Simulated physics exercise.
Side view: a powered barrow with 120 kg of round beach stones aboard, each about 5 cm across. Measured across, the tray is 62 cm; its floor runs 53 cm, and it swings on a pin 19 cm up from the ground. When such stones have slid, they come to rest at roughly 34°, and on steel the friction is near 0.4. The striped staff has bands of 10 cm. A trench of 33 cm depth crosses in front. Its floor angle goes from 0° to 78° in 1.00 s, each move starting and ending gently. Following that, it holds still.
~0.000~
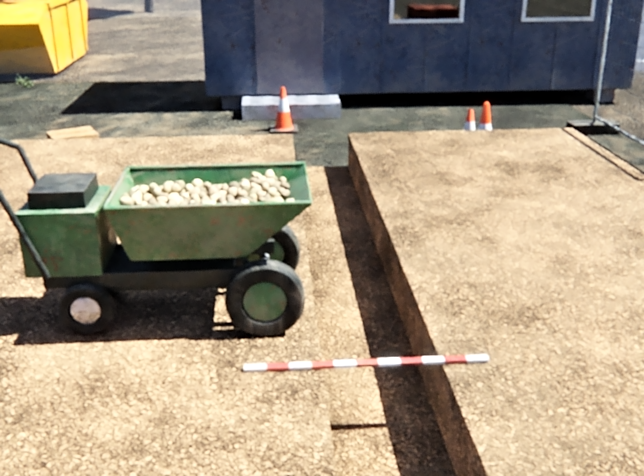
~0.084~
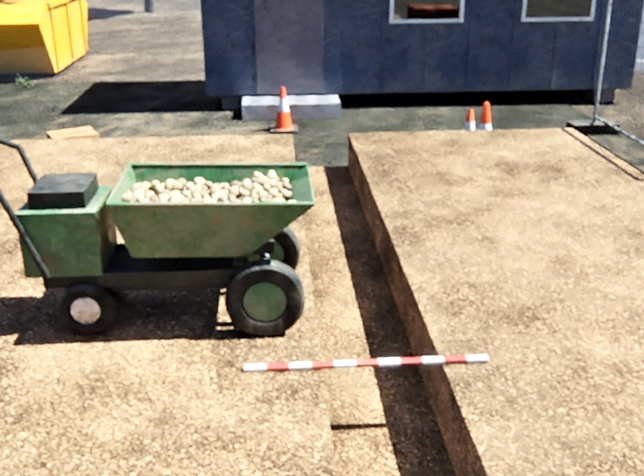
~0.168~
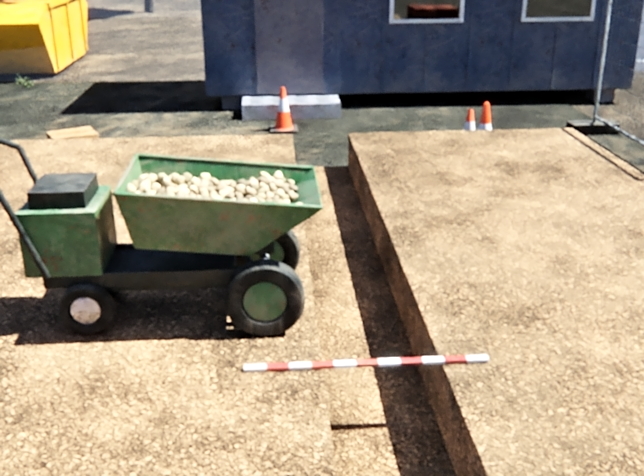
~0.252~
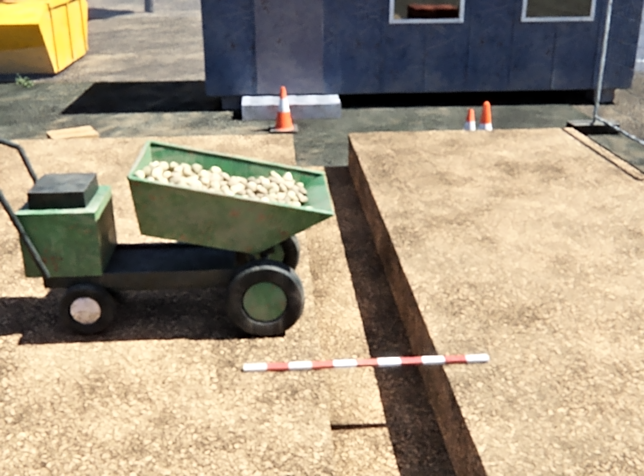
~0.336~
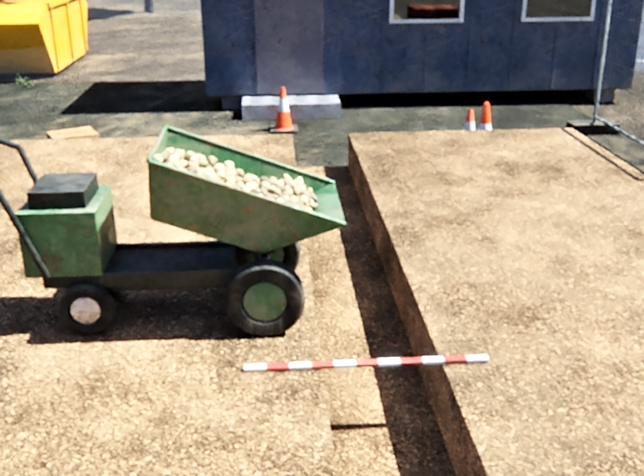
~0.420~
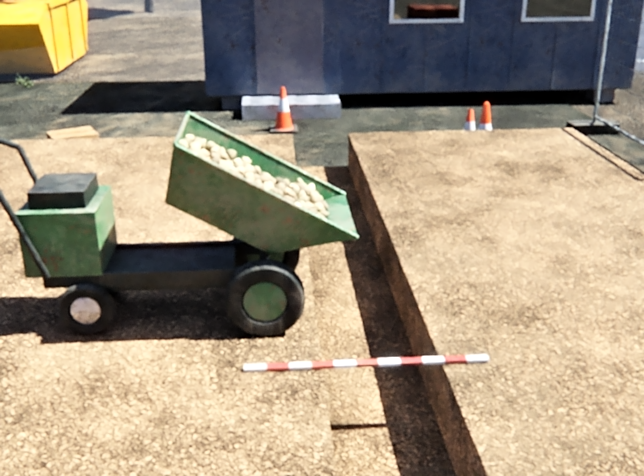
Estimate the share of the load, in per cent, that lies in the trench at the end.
I would say 82 per cent of the load lies in the trench at the end.
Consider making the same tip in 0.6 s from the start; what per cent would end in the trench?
Expected share: Around 70%.
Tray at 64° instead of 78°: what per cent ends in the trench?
It would be near 60 per cent.
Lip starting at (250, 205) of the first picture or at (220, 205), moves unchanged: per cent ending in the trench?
The first gives about 100 percent and the second about 85 percent.
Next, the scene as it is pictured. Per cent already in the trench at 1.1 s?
60 per cent or so by then.
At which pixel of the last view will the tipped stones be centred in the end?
The resting stones are centred at roughly (389, 349).
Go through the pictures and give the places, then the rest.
The tray is at 0°, its lip at (312, 203); the top of the load is at (210, 187), in the first frame.
Lip at (315, 204), floor tilted 2°, highest stones at (189, 186); the stones move at 0.3 m/s on average, in the second frame.
The tray is at 6°, its lip at (322, 208); the top of the load is at (169, 180); the stones move at 0.5 m/s on average, in the third frame.
Lip at (333, 215), floor tilted 12°, highest stones at (166, 169); the stones move at 0.7 m/s on average, in the fourth frame.
Lip at (346, 225), floor tilted 21°, highest stones at (177, 156); the stones move at 0.9 m/s on average, in the fifth frame.
Lip at (358, 238), floor tilted 30°, highest stones at (194, 143); the stones move at 1.0 m/s on average, in the sixth frame.
After 0.8 s the floor is at 66°; 99 % in the tray, 1 % in the trench; the foremost stones are at (384, 272).
After 1.1 s the floor is at 78°; 26 % in the tray, 61 % in the trench, 13 % past the trench; the foremost stones are at (476, 295).
After 1.5 s the floor is at 78°; 0 % in the tray, 82 % in the trench, 18 % past the trench; the foremost stones are at (591, 294).
After 3.4 s the floor is at 78°; 0 % in the tray, 82 % in the trench, 18 % past the trench; the foremost stones are past the picture's edge.
